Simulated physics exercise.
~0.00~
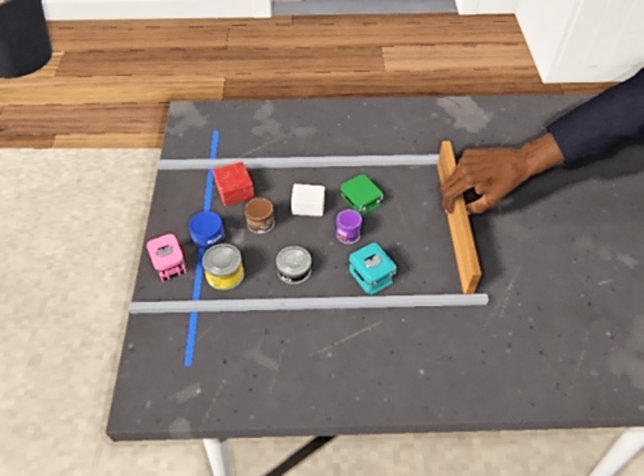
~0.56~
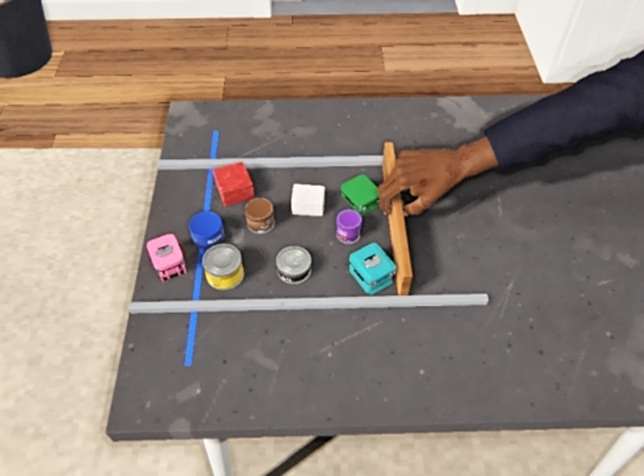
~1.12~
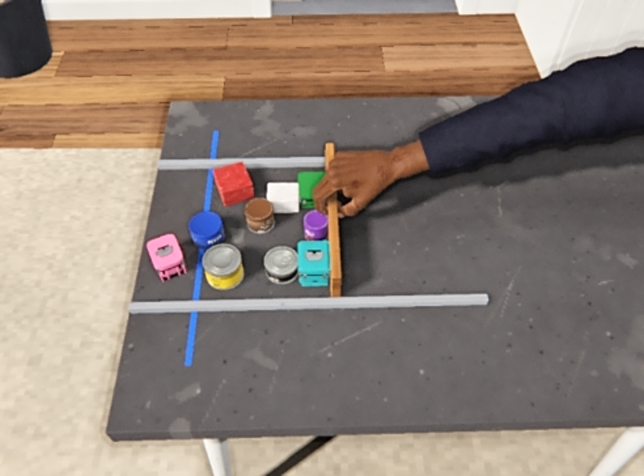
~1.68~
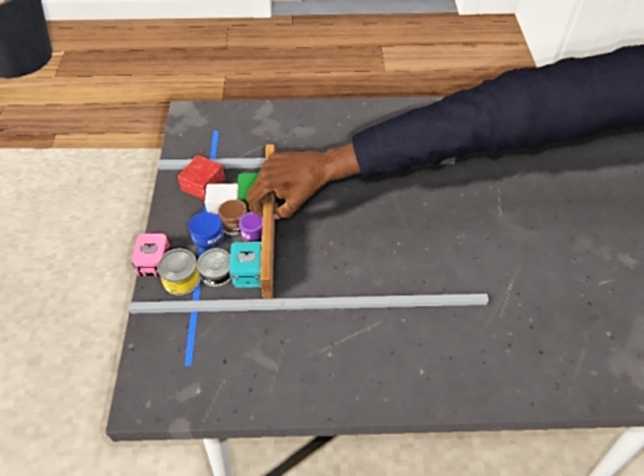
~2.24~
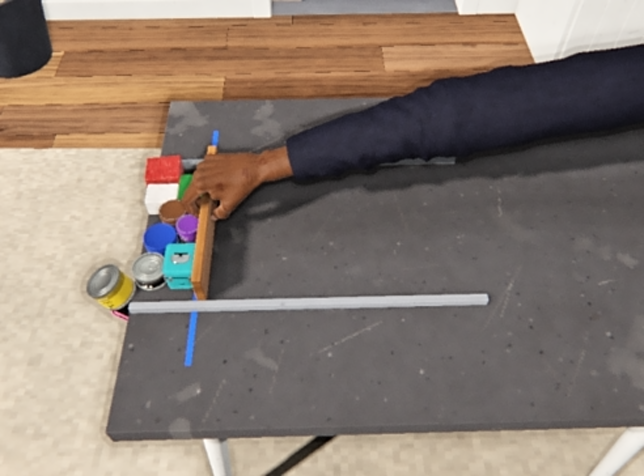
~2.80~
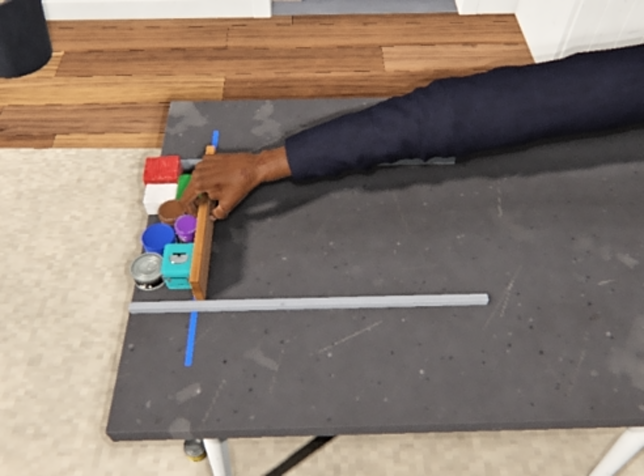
The video shows a hand sliding a wooden board left across a dark table between two rails, pushing a cluster of small colourful cases and pots toward the edge. The pink case and yellow pot drop off, and the board stops at the blue tape with the others still on the table.
